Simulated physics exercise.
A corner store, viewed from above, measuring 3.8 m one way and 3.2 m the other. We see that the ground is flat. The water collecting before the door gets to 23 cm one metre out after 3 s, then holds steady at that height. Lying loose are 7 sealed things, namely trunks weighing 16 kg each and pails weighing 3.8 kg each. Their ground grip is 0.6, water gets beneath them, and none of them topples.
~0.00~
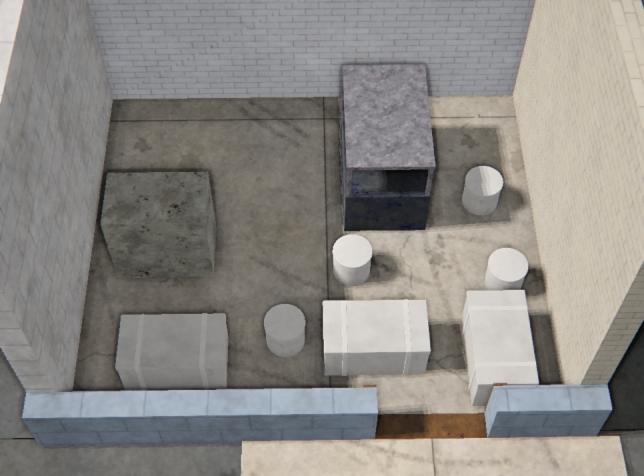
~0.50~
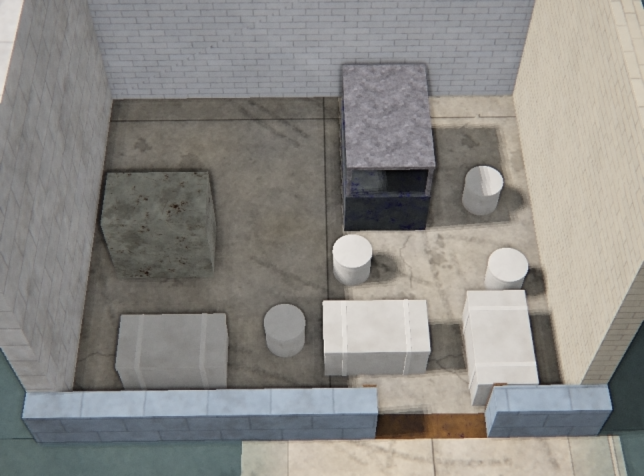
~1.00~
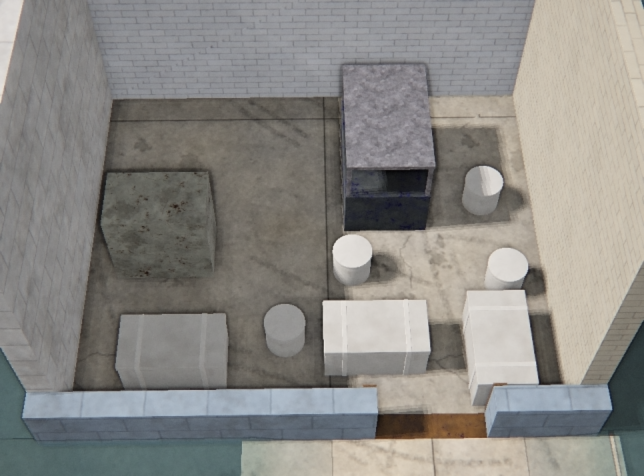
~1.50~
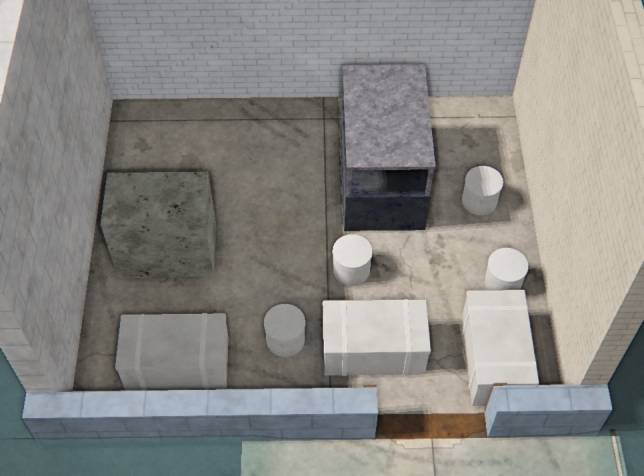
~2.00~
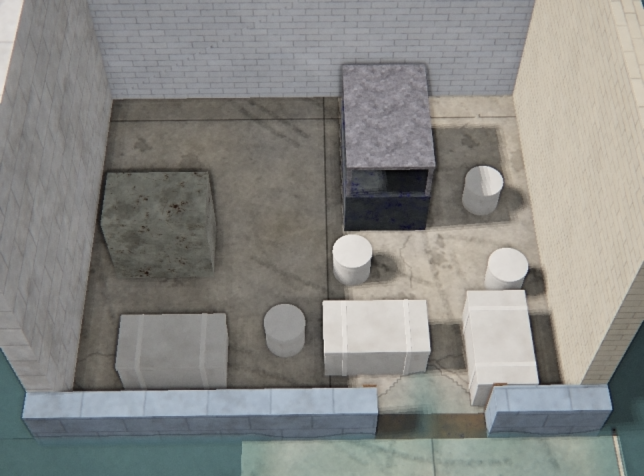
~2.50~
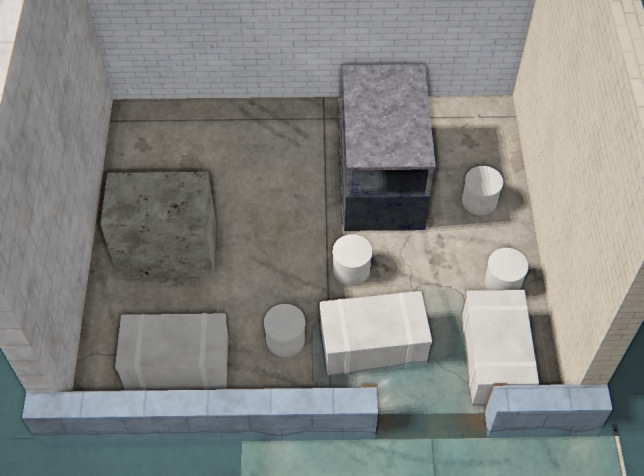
Teal water spreads over the dark ground outside a low blue front wall, then across the pale paving before the gap. It slips through the opening onto the floor inside, and the white trunk left of the gap shifts and turns slightly, while the other boxes and white cylinders stay still.
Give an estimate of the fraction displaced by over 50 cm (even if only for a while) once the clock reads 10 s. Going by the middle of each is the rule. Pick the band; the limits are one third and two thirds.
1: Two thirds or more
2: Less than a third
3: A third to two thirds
The answer is 3.
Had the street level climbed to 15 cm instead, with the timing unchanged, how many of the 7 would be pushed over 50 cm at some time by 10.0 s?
Result: 4.
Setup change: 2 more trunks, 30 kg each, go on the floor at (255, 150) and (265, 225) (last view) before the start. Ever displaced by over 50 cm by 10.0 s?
One by one: Above; below.
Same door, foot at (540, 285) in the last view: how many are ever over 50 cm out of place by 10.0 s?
The answer would then be 5.
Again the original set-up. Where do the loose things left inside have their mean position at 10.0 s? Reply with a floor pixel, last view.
They average out to somewhere around (218, 241).
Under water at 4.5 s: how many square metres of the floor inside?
I'd estimate close to 7.0 m2.
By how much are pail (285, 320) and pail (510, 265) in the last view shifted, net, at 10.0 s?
5 cm and 350 cm respectively.
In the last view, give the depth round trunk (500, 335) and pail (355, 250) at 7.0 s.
I'd estimate 7 cm for the first and 5 cm for the second.
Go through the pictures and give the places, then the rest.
A trunk at (376, 326) rests on the ground; a trunk at (502, 336), on the bottom; 0.0 m2 under water; 0 of 7 have shifted, in the first picture.
A trunk at (376, 326), on the bottom; a trunk at (502, 336) rests on the ground; water covers 0.0 m2; 0 of 7 have shifted, in the second picture.
A trunk at (376, 326) rests on the ground; a trunk at (502, 336) rests on the ground; 0.0 m2 under water; 0 of 7 have shifted, in the third picture.
A trunk at (376, 326), on the bottom; a trunk at (502, 336), on the bottom; 0.0 m2 under water; 0 of 7 have shifted, in the fourth picture.
A trunk at (376, 326) rests on the ground; a trunk at (502, 336) rests on the ground; water covers 0.2 m2; 0 of 7 have shifted, in the fifth picture.
A trunk at (375, 322), on the bottom, 4 cm from its start; a trunk at (502, 336) rests on the ground; water covers 0.7 m2; 0 of 7 have shifted, in the sixth picture.
After 3.5 s 1 of 7 are over 50 cm from their spots; 0 afloat.
After 4.5 s 3 of 7 are over 50 cm from their spots; 0 afloat.
After 7.0 s 4 of 7 are over 50 cm from their spots; 5 afloat.
After 10.0 s 4 of 7 are over 50 cm from their spots, and 4 have been at some point; 7 afloat.
